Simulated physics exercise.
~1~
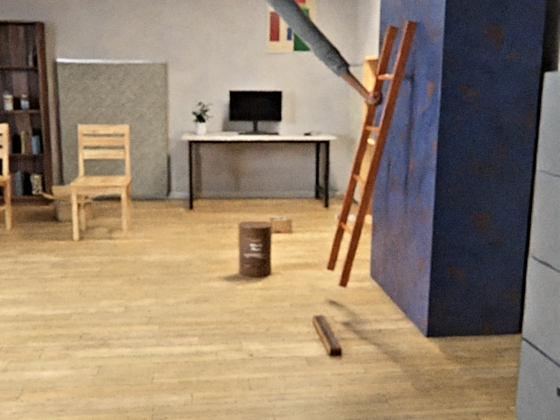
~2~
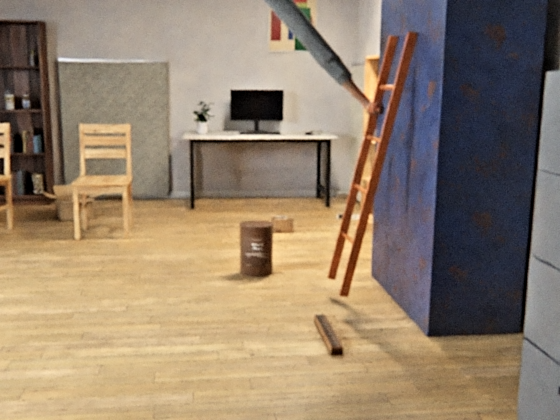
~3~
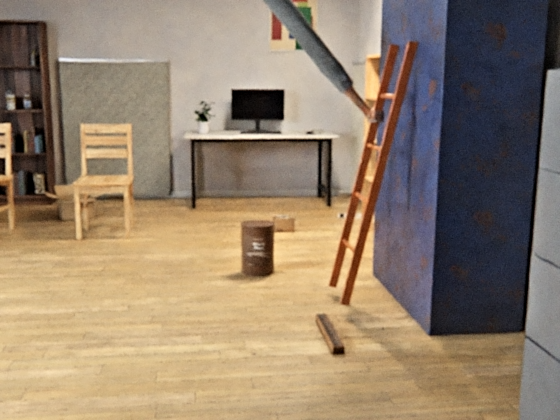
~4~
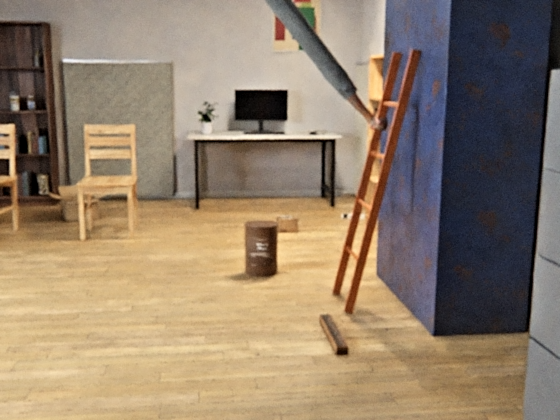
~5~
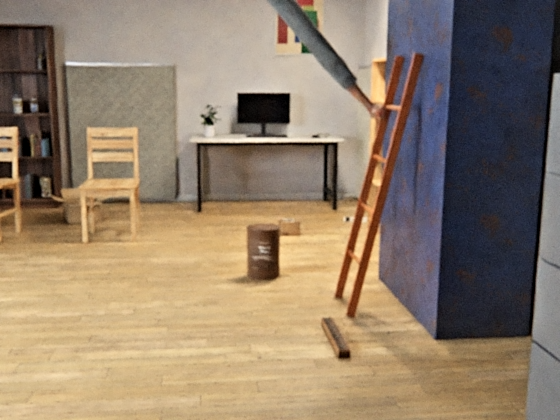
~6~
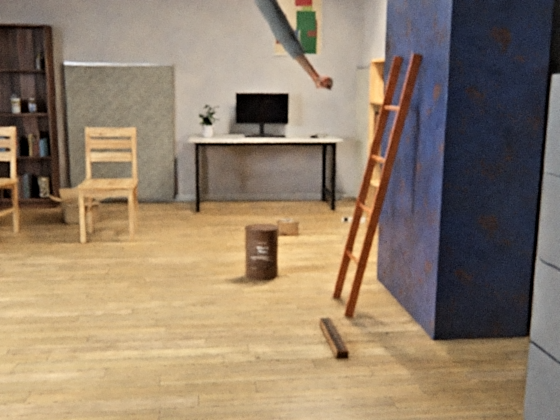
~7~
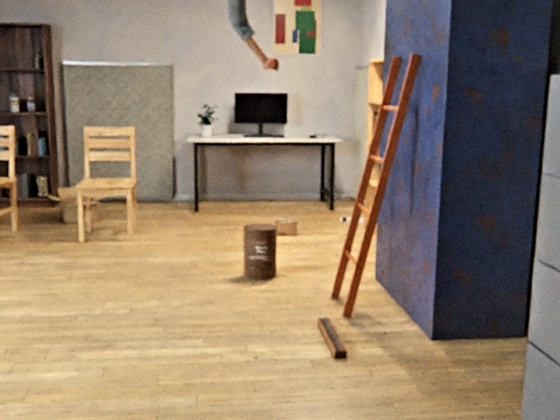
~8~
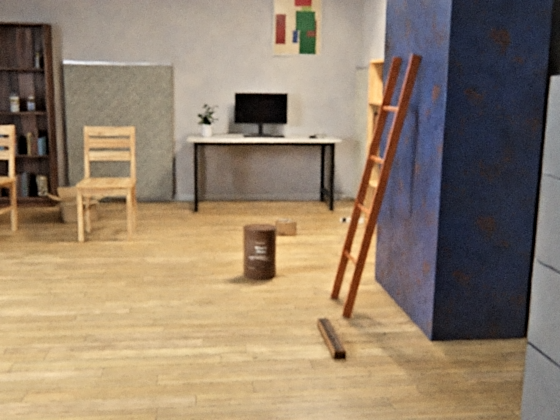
To begin with, an arm reaching in from the top holds an orange ladder in the air beside a tall blue block, in a room with wooden chairs, a desk with a monitor, a brown pail and a wooden batten on the floor. The hand lowers the ladder a little at a time until its feet come down near the batten and its top rests toward the blue block. The hand then lets go and draws back up to the left, leaving the view. The ladder stays leaning in place, while the pail and batten remain unmoved.
